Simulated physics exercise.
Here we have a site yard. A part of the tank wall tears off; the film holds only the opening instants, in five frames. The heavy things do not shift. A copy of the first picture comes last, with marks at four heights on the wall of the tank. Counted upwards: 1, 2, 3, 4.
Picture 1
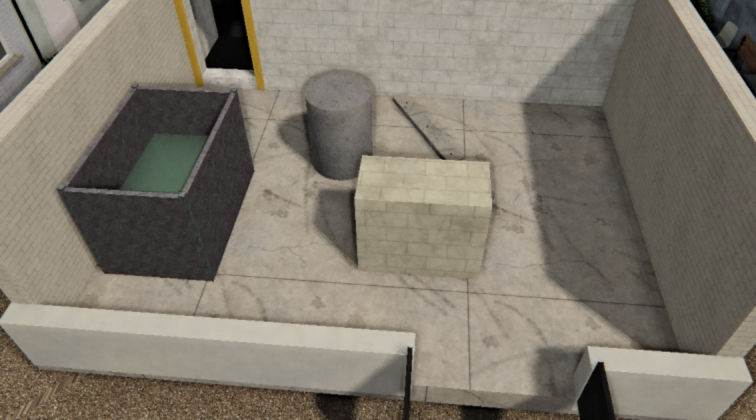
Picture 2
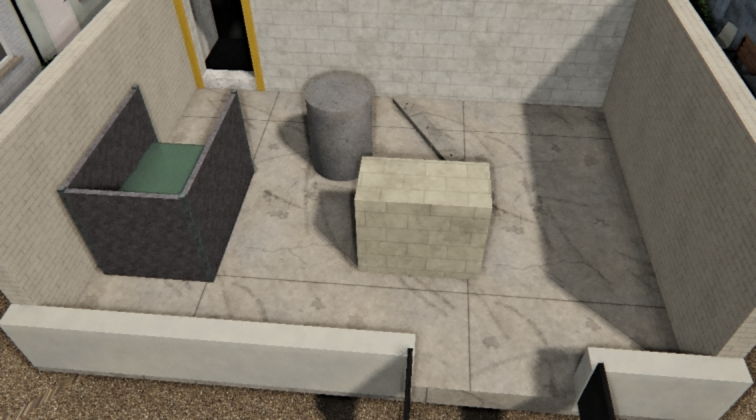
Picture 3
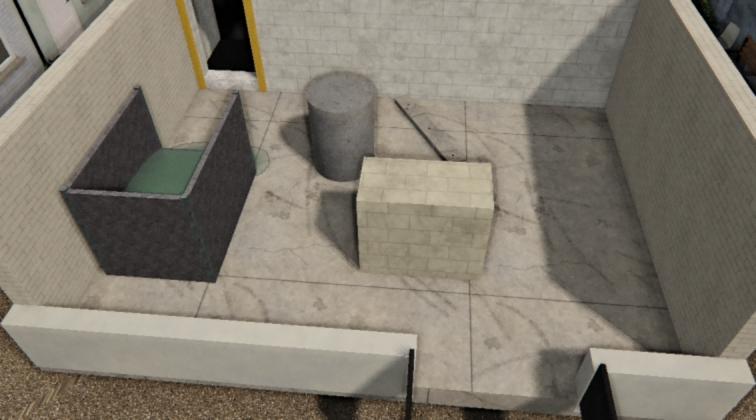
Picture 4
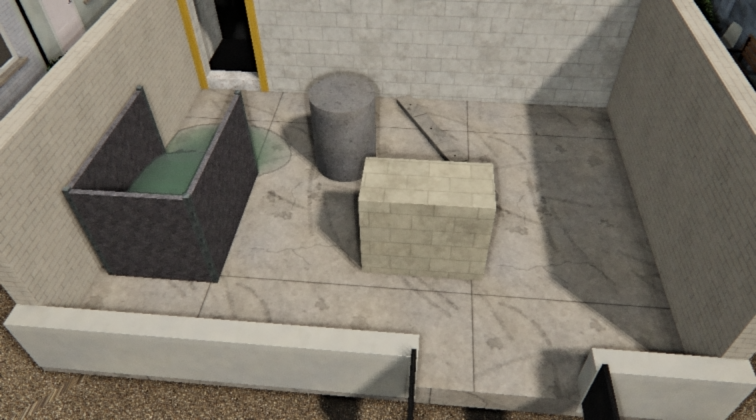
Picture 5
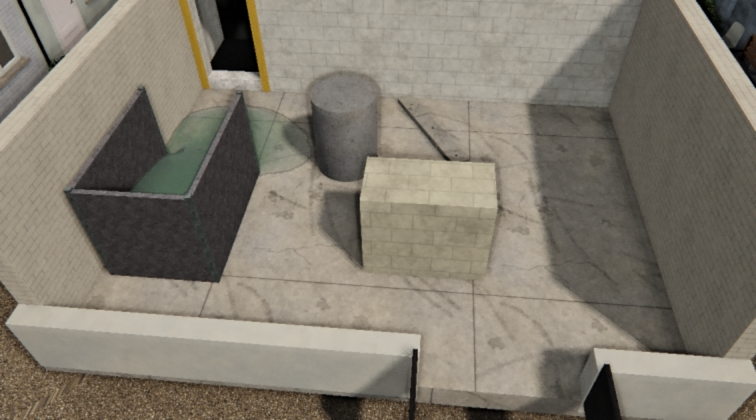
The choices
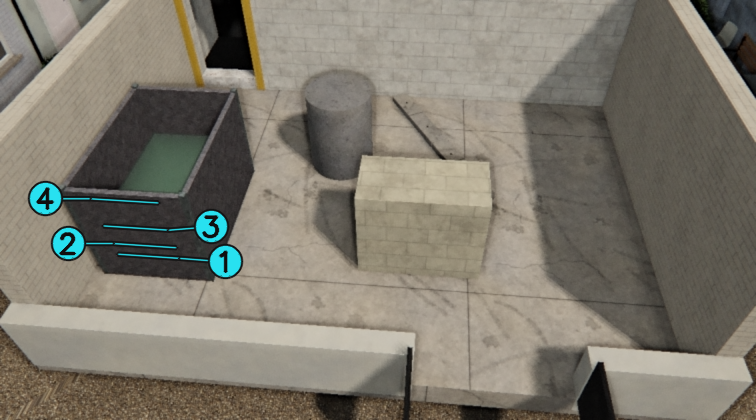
In a walled site yard, a dark open-topped tank of greenish water stands at left, near a grey cylinder and a pale block. The tank's back side disappears, and the water slumps and spreads out behind it across the paving, widening toward the yellow doorway and the cylinder.
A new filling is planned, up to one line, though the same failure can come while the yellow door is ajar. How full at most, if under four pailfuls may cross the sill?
I would pick line 1.
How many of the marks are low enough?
One.
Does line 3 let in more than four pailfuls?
Yes, that goes wrong.
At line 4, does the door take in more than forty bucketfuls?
Yes.
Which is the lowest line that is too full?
Line 2.
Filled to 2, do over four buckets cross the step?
Yes, it does.
On the marked copy, 1 at (149, 256); 2 at (144, 245); 3 at (136, 228); 4 at (123, 200); from the bottom up 1, 2, 3, 4.
Choosing 1, a splash gets over, under a bucket.
Choosing 2, about 9 bucketfuls get in.
Choosing 3, dozens of bucketfuls pour in.
Choosing 4, dozens of bucketfuls pour in.
